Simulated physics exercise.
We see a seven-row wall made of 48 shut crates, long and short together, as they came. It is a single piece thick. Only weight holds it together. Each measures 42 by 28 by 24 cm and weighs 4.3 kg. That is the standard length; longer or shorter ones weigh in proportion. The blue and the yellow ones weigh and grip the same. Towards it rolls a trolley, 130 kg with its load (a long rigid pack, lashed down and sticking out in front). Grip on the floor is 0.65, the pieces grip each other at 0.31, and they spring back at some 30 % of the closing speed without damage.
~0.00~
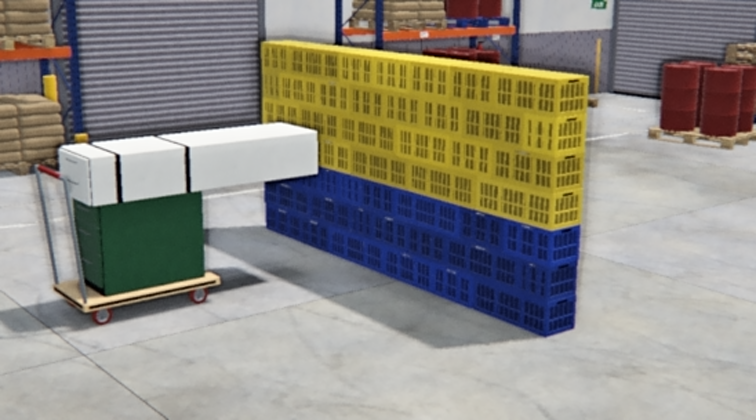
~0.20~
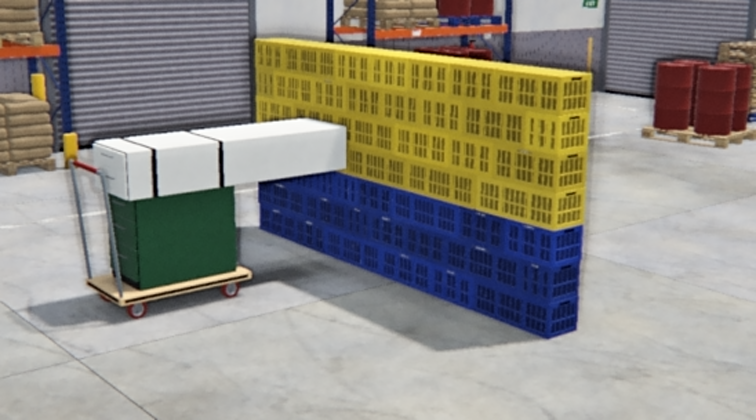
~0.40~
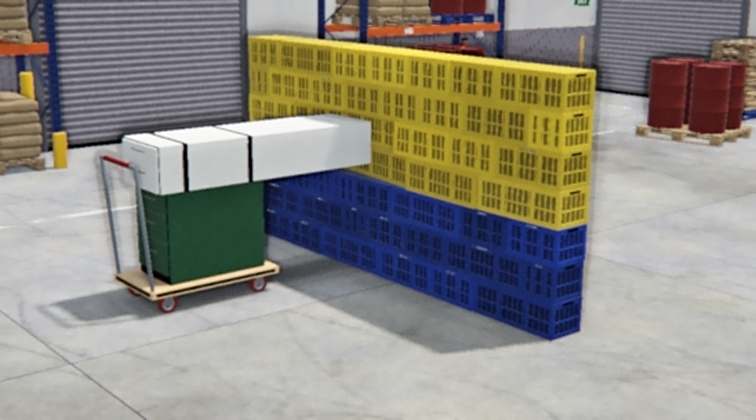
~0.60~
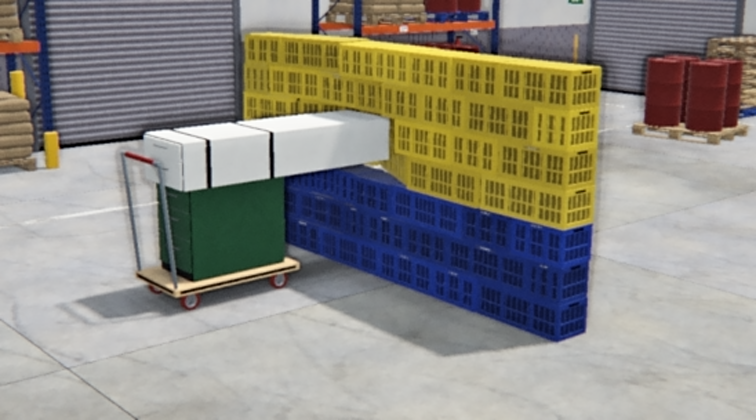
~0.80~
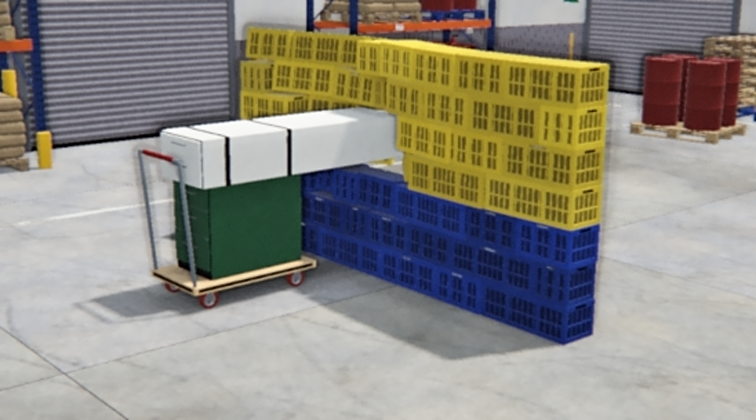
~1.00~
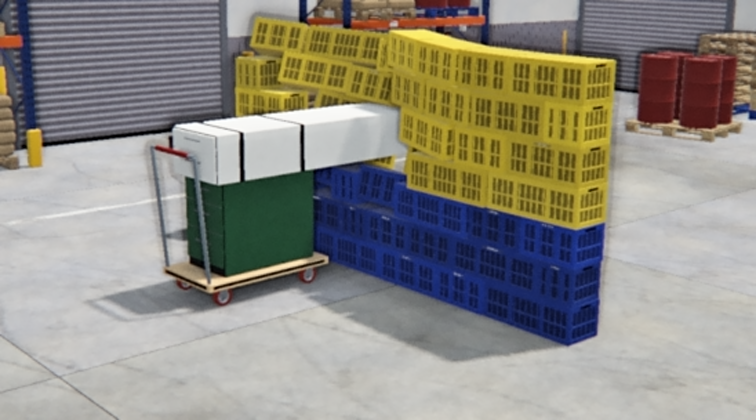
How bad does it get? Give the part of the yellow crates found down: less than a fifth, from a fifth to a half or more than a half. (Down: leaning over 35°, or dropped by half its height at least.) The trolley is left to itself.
Upwards of a half of them.
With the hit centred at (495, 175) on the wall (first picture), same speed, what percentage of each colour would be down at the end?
In that case blue 10, yellow 40 per cent.
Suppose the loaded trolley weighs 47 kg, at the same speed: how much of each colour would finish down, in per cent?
Then blue 0, yellow 0 per cent.
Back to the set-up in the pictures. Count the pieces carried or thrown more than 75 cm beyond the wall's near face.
About 14.
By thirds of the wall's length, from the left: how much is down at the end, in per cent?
Left 40, middle 60, right 10 per cent.
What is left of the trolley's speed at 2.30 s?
Near 0.0 m/s.
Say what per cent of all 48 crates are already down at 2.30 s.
By then 40 per cent.
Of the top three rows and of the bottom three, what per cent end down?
From the top 70, from the bottom 10 per cent.
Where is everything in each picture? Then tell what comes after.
In the first frame (places mark the middle of the side facing us; the camera moves round a little), load (311, 145) 46 cm short of the wall; top yellow crate (355, 69); nothing disturbed.
In the second frame, load (340, 140) 16 cm short of the wall; top yellow crate (352, 67).
In the third frame, load (365, 135) 10 cm into the wall's line; top yellow crate (350, 65); 4 disturbed, none down.
In the fourth frame, load (383, 131) 28 cm into the wall's line; top yellow crate (356, 62) shifted 8 cm; 15 disturbed, none down.
In the fifth frame, load (398, 128) 43 cm into the wall's line; top yellow crate (372, 59) shifted 23 cm; steepest lean 10°, the crate at (328, 176); 19 disturbed, none down.
In the sixth frame, load 55 cm into the wall's line; steepest lean 22°, the crate at (315, 106); 20 disturbed, none down.
After 1.28 s, load 70 cm past the wall's line, still rolling; 10 of the 27 yellow crates down (12 of 48 in all colours); top yellow crate leaning 52°, 17 cm lower.
After 1.66 s, load 88 cm past the wall's line, still rolling; 12 of the 27 yellow crates down (14 of 48 in all colours); top yellow crate on its side.
After 2.30 s, load 92 cm past the wall's line, stopped; 16 of the 27 yellow crates down (18 of 48 in all colours); top yellow crate upside down.
At rest (4.5 s), load 92 cm past the wall's line, stopped; 16 of the 27 yellow crates down (18 of 48 in all colours); top yellow crate upside down; top blue crate unmoved. That is 59 per cent. As the last picture would show them, middles, top yellow crate near (499, 201), top blue crate near (275, 163).
